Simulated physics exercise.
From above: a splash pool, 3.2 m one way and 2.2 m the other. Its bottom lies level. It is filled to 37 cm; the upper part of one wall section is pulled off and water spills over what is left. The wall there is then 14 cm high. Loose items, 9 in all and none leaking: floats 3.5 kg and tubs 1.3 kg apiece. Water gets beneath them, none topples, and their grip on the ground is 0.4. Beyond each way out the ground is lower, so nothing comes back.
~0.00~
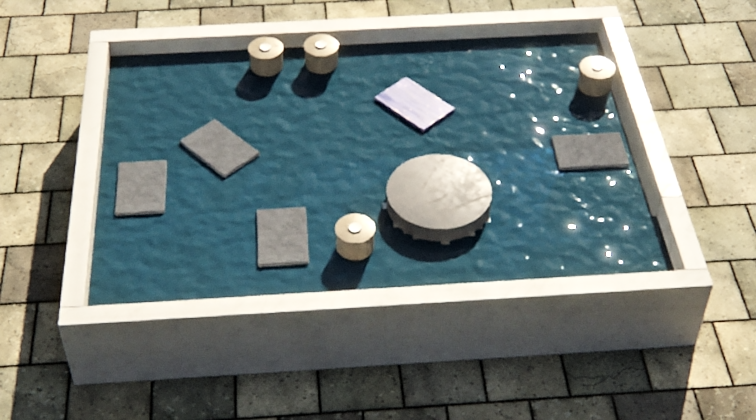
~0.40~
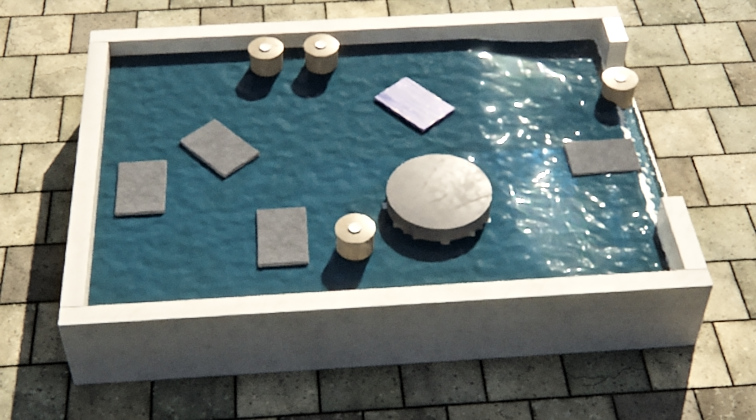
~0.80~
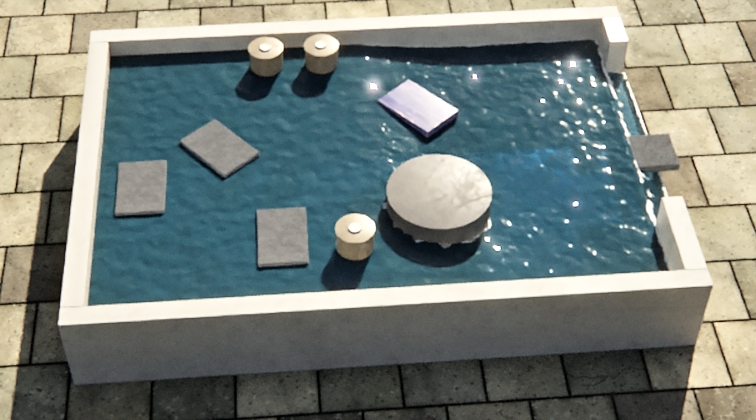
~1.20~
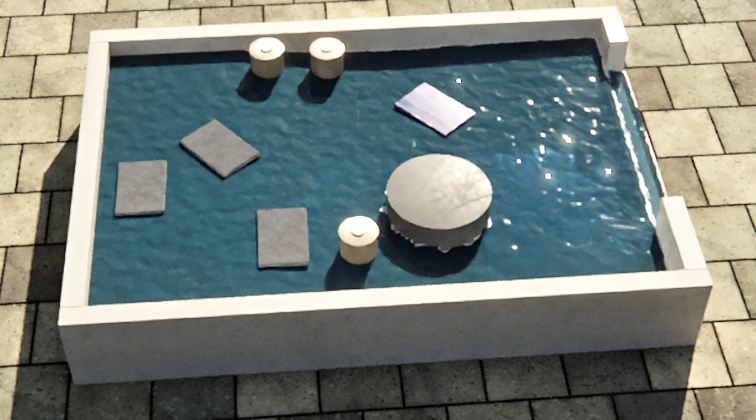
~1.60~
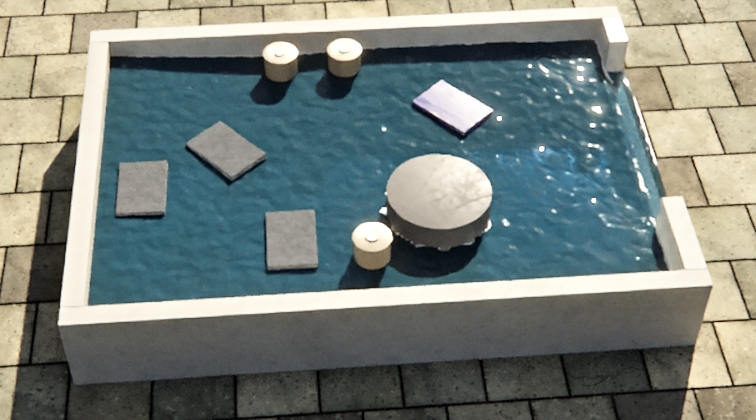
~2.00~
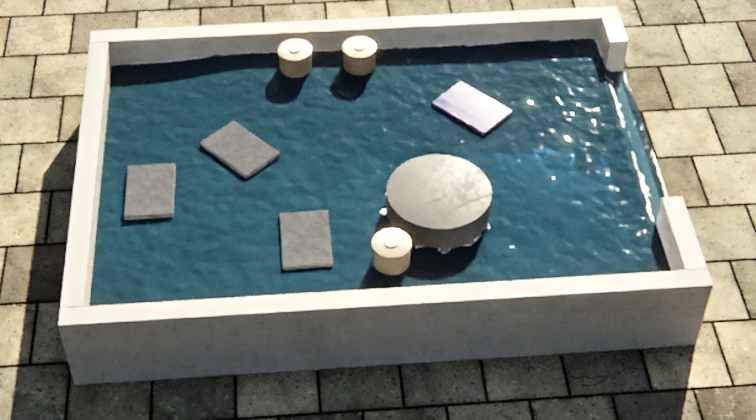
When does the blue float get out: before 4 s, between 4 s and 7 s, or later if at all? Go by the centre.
That happens between the two times.
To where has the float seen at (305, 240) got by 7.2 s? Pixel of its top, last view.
Around (363, 252).
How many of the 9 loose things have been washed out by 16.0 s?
By then 4.
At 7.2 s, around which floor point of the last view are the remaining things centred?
Around (376, 193).
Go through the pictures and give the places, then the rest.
The first picture shows the blue float at (414, 103) floats; 37 cm deep round most things; 0 of 9 have shifted.
The second picture shows the blue float at (414, 103), afloat; 37 cm deep round most things; 2 of 9 have shifted.
The third picture shows the blue float at (418, 105) floats; about 2380 L in view; 2 of 9 have shifted.
The fourth picture shows the blue float at (435, 108), afloat, 13 cm from its start; 35 cm deep round most things; 3 of 9 have shifted.
The fifth picture shows the blue float at (452, 106) floats, 24 cm from its start; about 2250 L in view; 6 of 9 have shifted.
The sixth picture shows the blue float at (472, 107), afloat, 36 cm from its start; 33 cm deep round most things; 8 of 9 have shifted.
After 3.2 s the blue float is near (533, 110), 0.7 m from its start, afloat; 2 of 9 are out; 7 afloat.
After 7.2 s the blue float has gone out (at 5.8 s); 3 of 9 are out; 6 afloat.
After 12.0 s the blue float has gone out (at 5.8 s); 3 of 9 are out; 6 afloat.
After 16.0 s the blue float has gone out (at 5.8 s); 4 of 9 are out; 5 afloat.
